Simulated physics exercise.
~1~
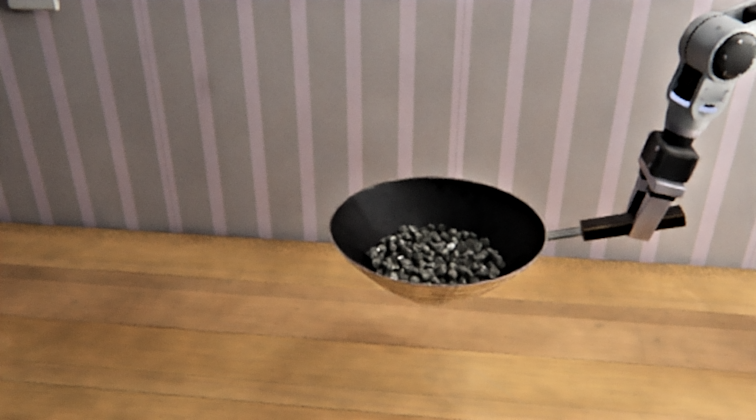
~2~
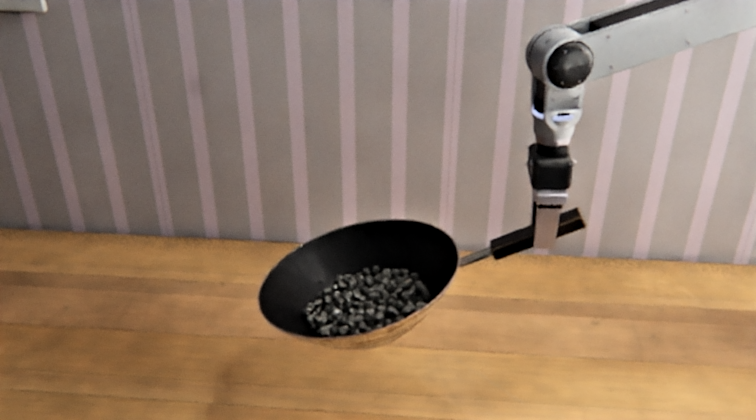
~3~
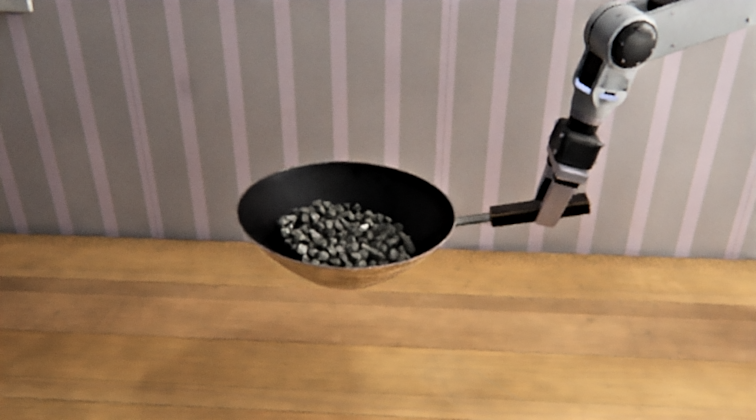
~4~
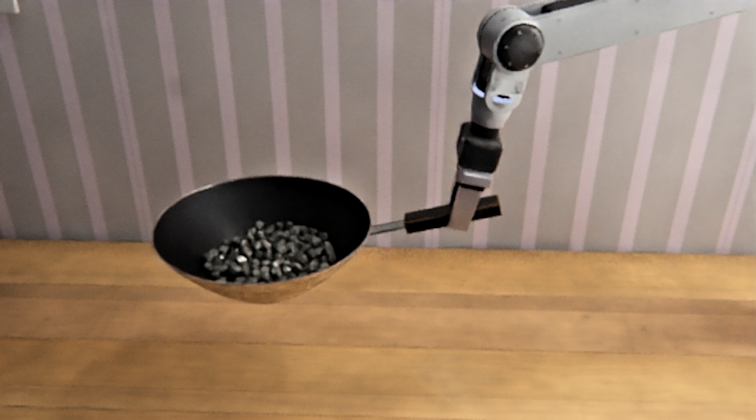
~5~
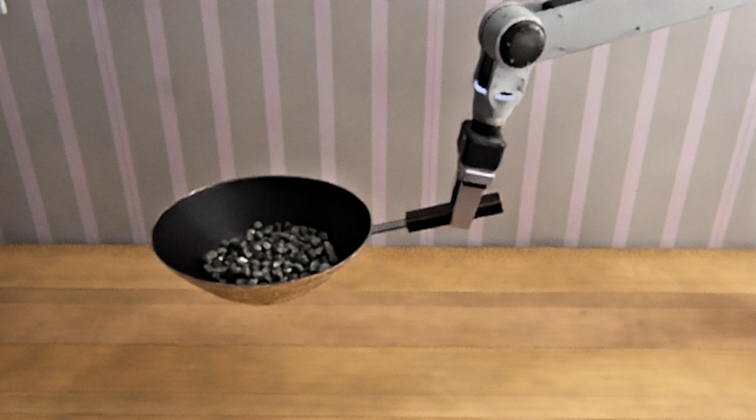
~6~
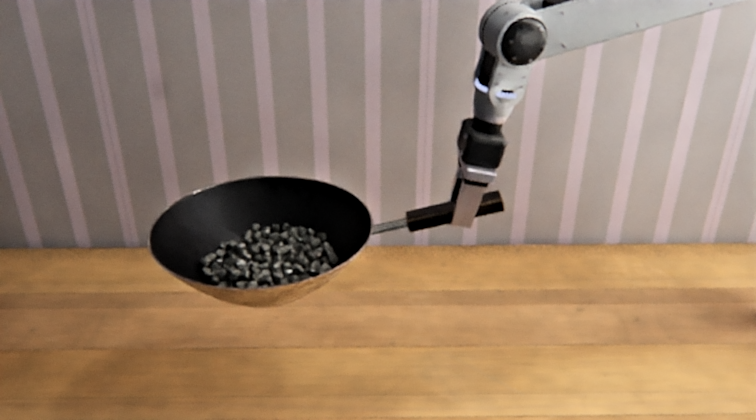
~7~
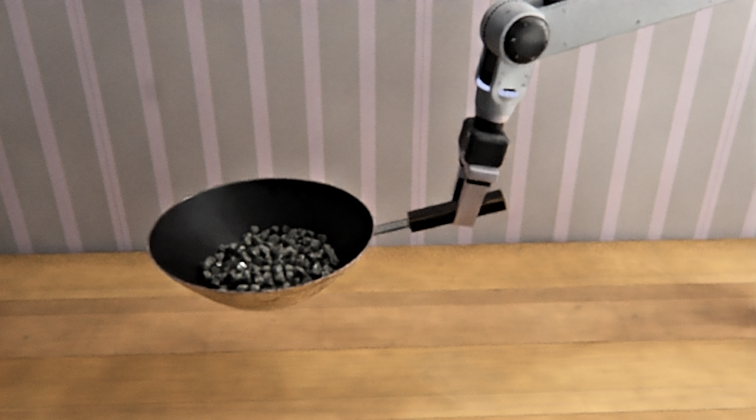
Above a wooden surface before a striped wall, a robot arm holding a black wok of small dark pebbles moved it left and down, tilting it, then raised and leveled it, shifted it farther left, and held it still with the pebbles inside.
